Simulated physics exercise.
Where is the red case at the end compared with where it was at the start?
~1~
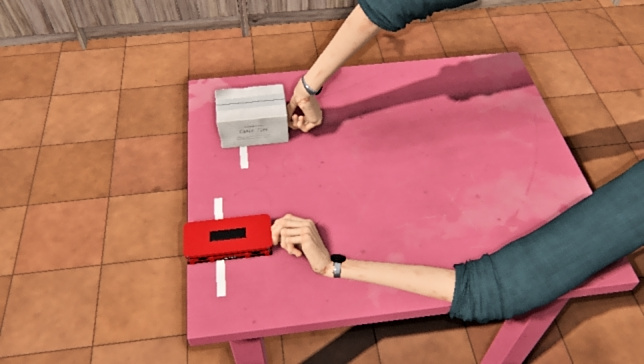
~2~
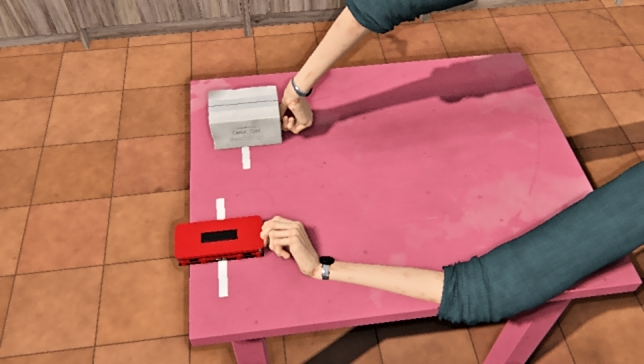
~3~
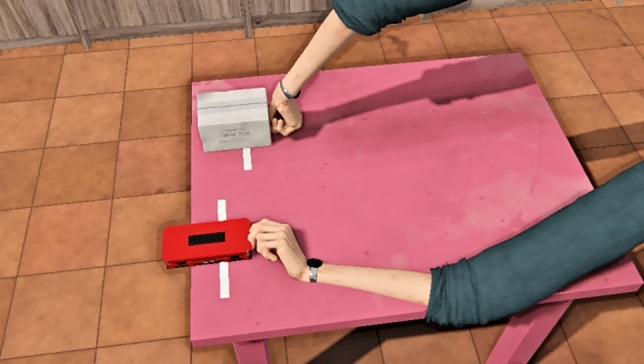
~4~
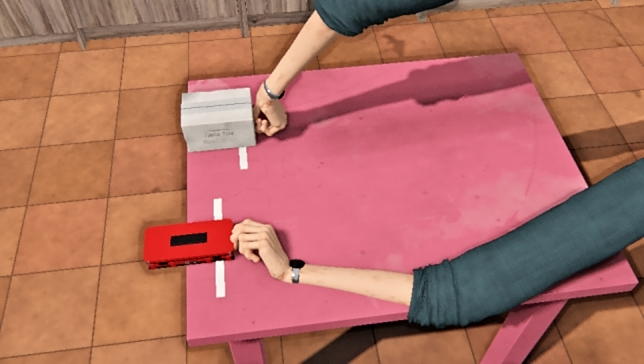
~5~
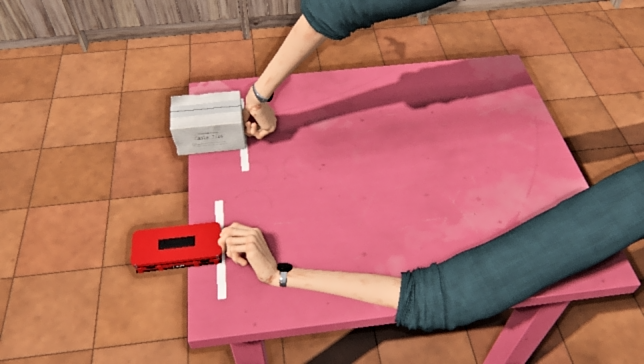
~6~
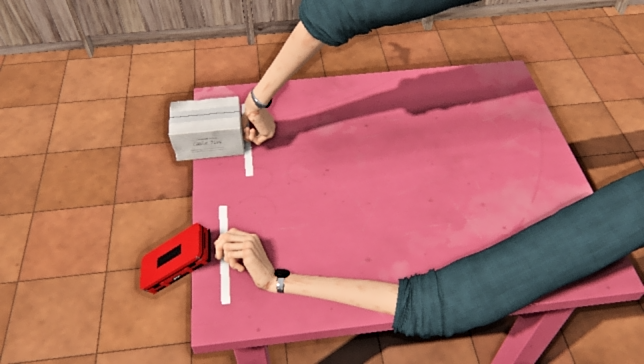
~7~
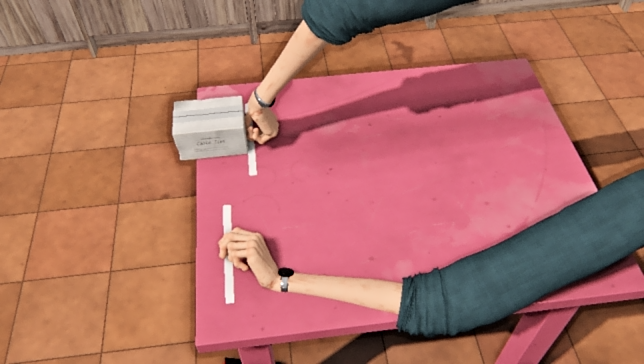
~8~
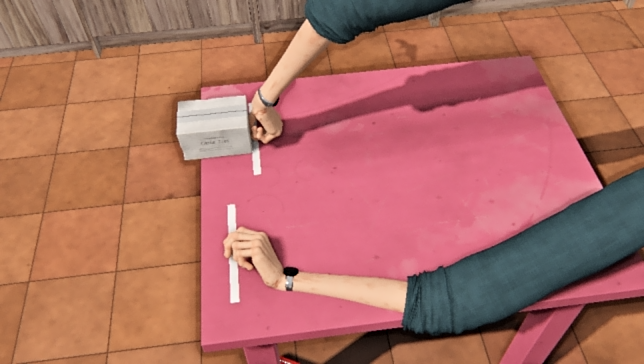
At the start it lies on the pink tabletop across the near strip of tape. By the end it is off the table and down below it, with only a sliver of red showing at the bottom of the view.
